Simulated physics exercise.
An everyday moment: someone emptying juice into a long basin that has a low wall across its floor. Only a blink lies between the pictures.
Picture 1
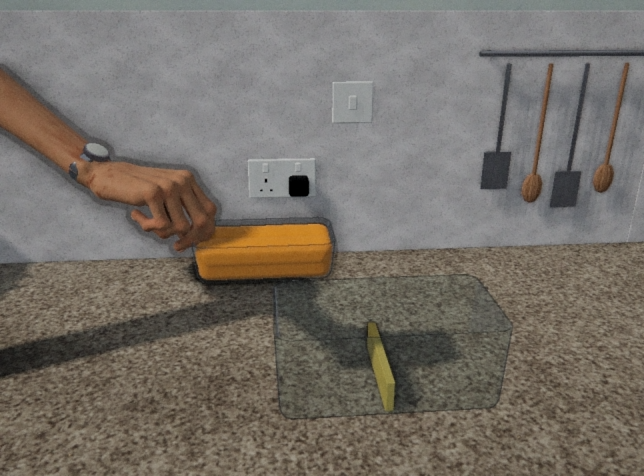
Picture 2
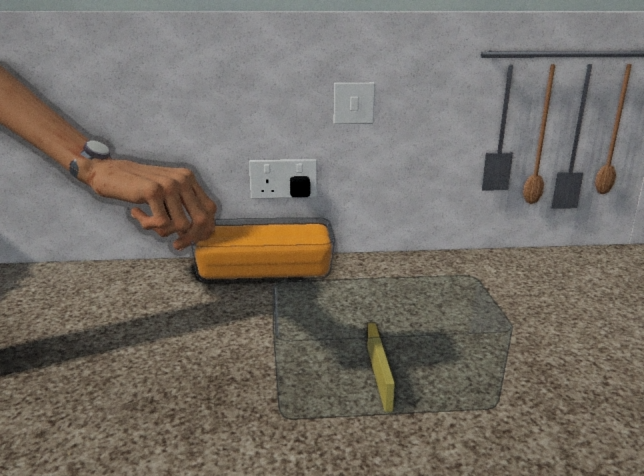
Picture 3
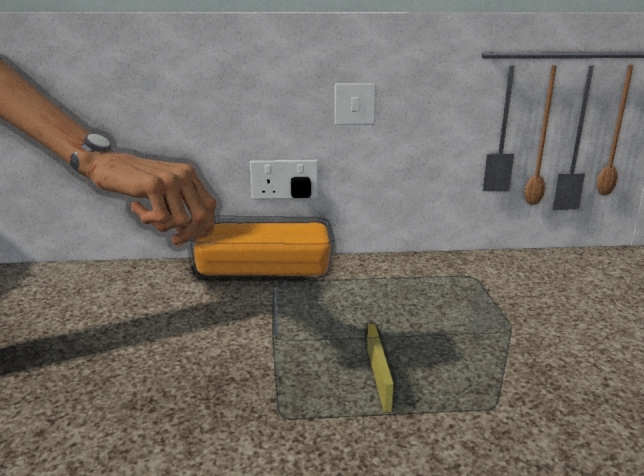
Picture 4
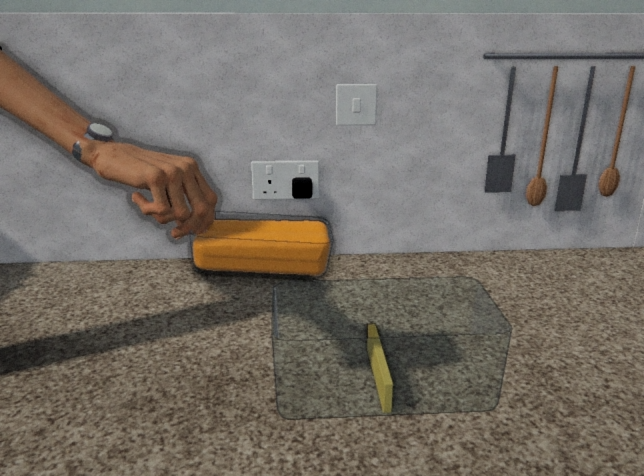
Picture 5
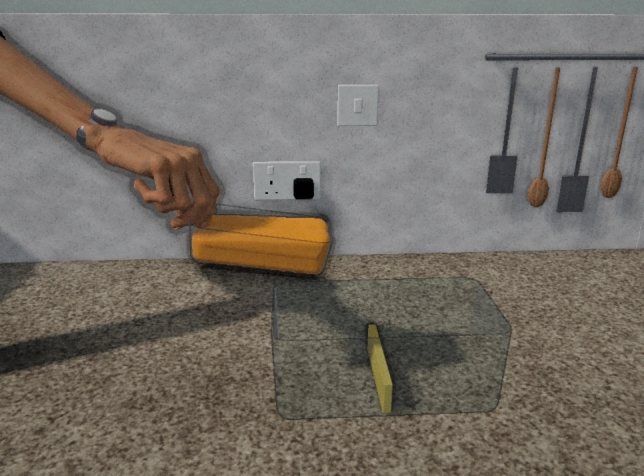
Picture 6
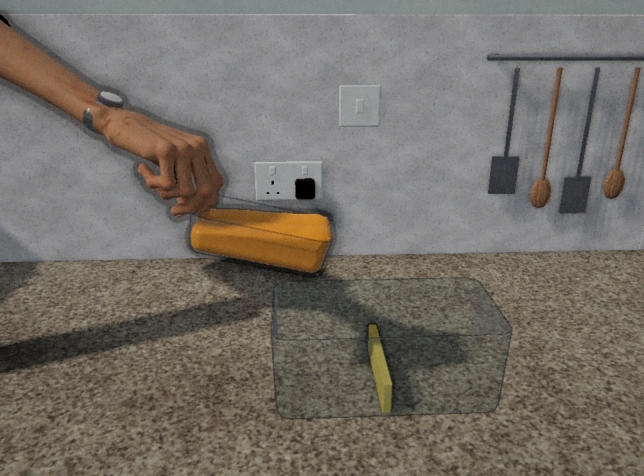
A hand with a wristwatch, reaching in from the left, holds an orange box-shaped container just above a speckled brown counter, seen from the front and slightly above. A clear, long basin with a low yellow wall across its floor sits to the right, before a grey wall with a socket, a switch and four hanging utensils. The hand slowly tilts the container, its left end rising slightly, while the view shifts very slightly.
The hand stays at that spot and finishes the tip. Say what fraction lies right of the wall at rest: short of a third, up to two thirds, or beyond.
It comes to over two thirds.
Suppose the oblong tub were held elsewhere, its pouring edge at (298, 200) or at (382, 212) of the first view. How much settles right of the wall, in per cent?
Near 60 % and 75 %.
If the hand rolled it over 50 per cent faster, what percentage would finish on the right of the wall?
Some 80 per cent.
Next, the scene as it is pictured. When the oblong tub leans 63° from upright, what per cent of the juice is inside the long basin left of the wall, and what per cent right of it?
Some 5 per cent left and 20 right.
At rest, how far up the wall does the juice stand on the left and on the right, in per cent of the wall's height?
Left: 10 %. Right: 40 %.
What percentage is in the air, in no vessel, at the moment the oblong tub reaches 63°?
Close to 50 per cent.
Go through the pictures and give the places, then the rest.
The first picture shows tilt 0°; pouring edge (332, 231); surface from (198, 238) to (330, 234); the long basin's rim runs from (275, 310) to (494, 301); the wall's top is at (381, 351).
The second picture shows tilt 1°; pouring edge (332, 231); surface from (198, 238) to (329, 234).
The third picture shows tilt 2°; pouring edge (331, 232); surface from (197, 235) to (329, 233).
The fourth picture shows tilt 5°; pouring edge (331, 232); surface from (196, 231) to (328, 231).
The fifth picture shows tilt 9°; pouring edge (330, 232); surface from (196, 226) to (329, 228).
The sixth picture shows tilt 13°; pouring edge (330, 232); surface from (196, 219) to (328, 226); 2 per cent is over the edge.
A moment on, the oblong tub is tipped part way and 22 per cent is still to pour, 7 is left of the wall and 21 right of it.
Next, the oblong tub is tipped on its side and 4 per cent is still to pour, 11 is left of the wall and 79 right of it.
Then the oblong tub is tipped on its side and 0 per cent is still to pour, 19 is left of the wall and 78 right of it.
Later the oblong tub is tipped on its side and 0 per cent is still to pour, 20 is left of the wall and 78 right of it.
In the end 20 per cent lies left of the wall, 78 right of it and 2 outside.
